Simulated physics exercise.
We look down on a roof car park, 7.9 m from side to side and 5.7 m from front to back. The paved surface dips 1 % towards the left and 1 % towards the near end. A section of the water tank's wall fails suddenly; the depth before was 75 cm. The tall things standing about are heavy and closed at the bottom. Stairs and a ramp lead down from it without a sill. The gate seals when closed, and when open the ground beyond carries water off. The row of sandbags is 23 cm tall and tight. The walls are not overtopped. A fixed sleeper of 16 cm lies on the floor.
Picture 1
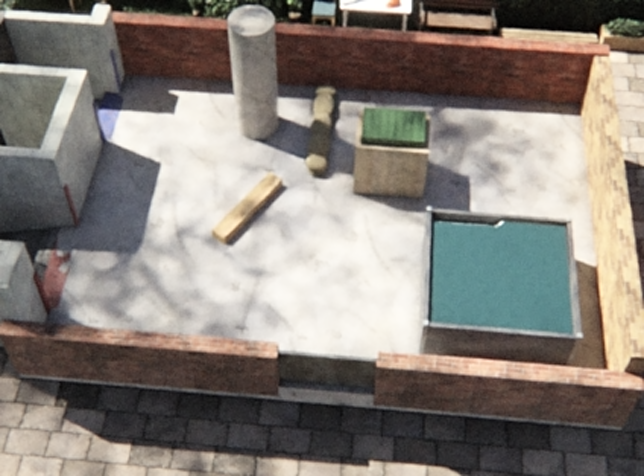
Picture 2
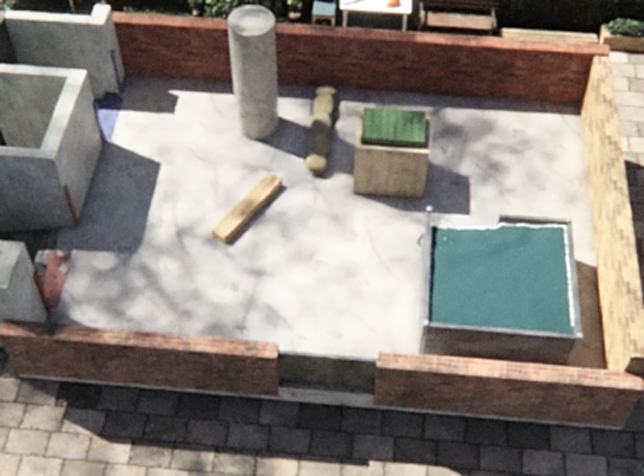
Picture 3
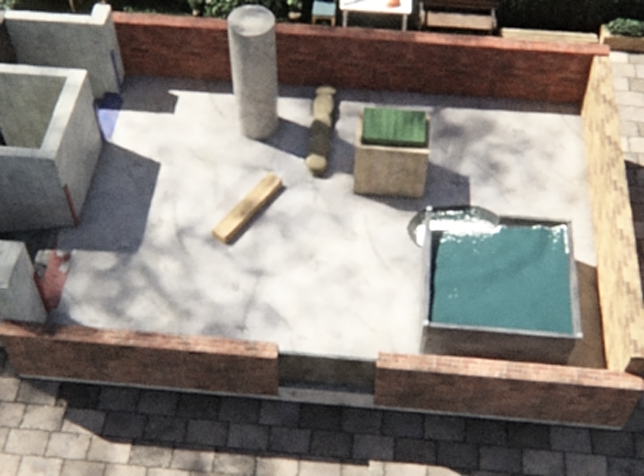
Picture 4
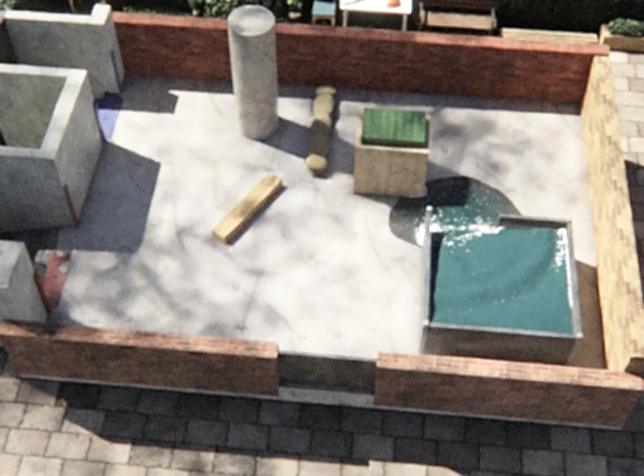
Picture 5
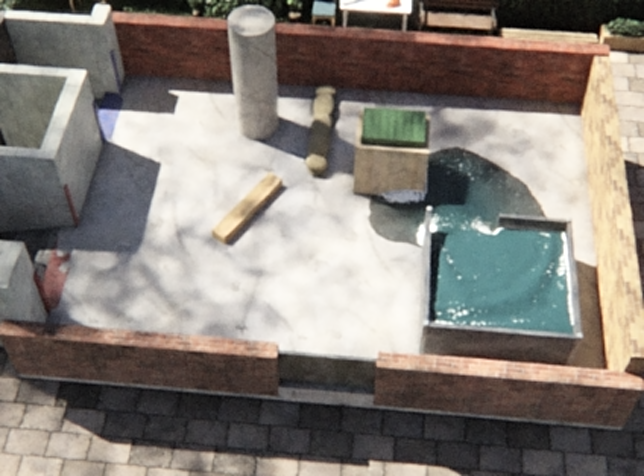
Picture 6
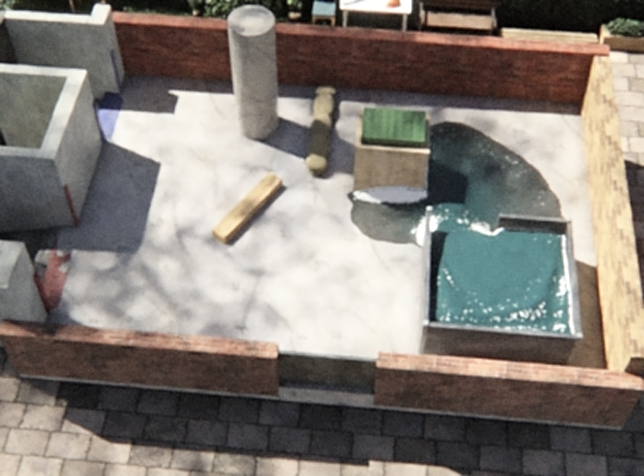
A square tank of teal water bursts at its back and floods the pale paving behind.
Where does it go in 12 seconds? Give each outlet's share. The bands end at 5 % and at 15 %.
The gate opening takes less than 5 %; the stairwell (marked blue) takes less than 5 %; the down ramp (marked red) takes between 5 and 15 %.
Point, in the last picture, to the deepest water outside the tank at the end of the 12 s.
Near (37, 351).
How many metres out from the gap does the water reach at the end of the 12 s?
About 6.6 m.
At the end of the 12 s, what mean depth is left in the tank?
Some 10 cm.
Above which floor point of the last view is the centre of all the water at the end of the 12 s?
Around (352, 240).
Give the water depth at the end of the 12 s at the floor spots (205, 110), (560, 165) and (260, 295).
In that order: 3, 5 and 8 cm.
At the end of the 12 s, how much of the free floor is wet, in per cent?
About 95 per cent.
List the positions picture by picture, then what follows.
In the first picture, the water tank at (500, 273) is whole and still, 75 cm deep.
In the second picture, the front is at (493, 241), 0.5 m from the gap at (460, 239); 0.2 m2 of floor is under water; 75 cm left at the back of the water tank.
In the third picture, the front is at (492, 217), 0.8 m from the gap at (460, 240); 0.8 m2 of floor is under water; 75 cm left at the back of the water tank.
In the fourth picture, the front is at (465, 180), 1.4 m from the gap at (460, 240); 1.9 m2 of floor is under water; 74 cm left at the back of the water tank.
In the fifth picture, the front is at (454, 152), 2.0 m from the gap at (460, 240); 3.3 m2 of floor is under water; 70 cm left at the back of the water tank.
In the sixth picture, water pours out at (460, 240) and has run 2.6 m, to (447, 125); deepest outside 40 cm, 64 cm at the water tank's back.
A moment later water covers 25 % of the floor and is deepest (39 cm) near (419, 200); gone so far, the gate opening 0 %, the stairwell (marked blue) 0 %, the down ramp (marked red) 0 %.
Soon after water covers 35 % of the floor and is deepest (40 cm) near (572, 105); gone so far, the gate opening 0 %, the stairwell (marked blue) 0 %, the down ramp (marked red) 0 %.
Next water covers 50 % of the floor and is deepest (26 cm) near (508, 101); gone so far, the gate opening 0 %, the stairwell (marked blue) 0 %, the down ramp (marked red) 0 %.
Later on water covers 75 % of the floor and is deepest (17 cm) near (598, 397); gone so far, the gate opening 0 %, the stairwell (marked blue) 1 %, the down ramp (marked red) 1 %.
At the end water covers 95 % of the floor and is deepest (15 cm) near (37, 351); gone so far, the gate opening 0 %, the stairwell (marked blue) 3 %, the down ramp (marked red) 9 %.
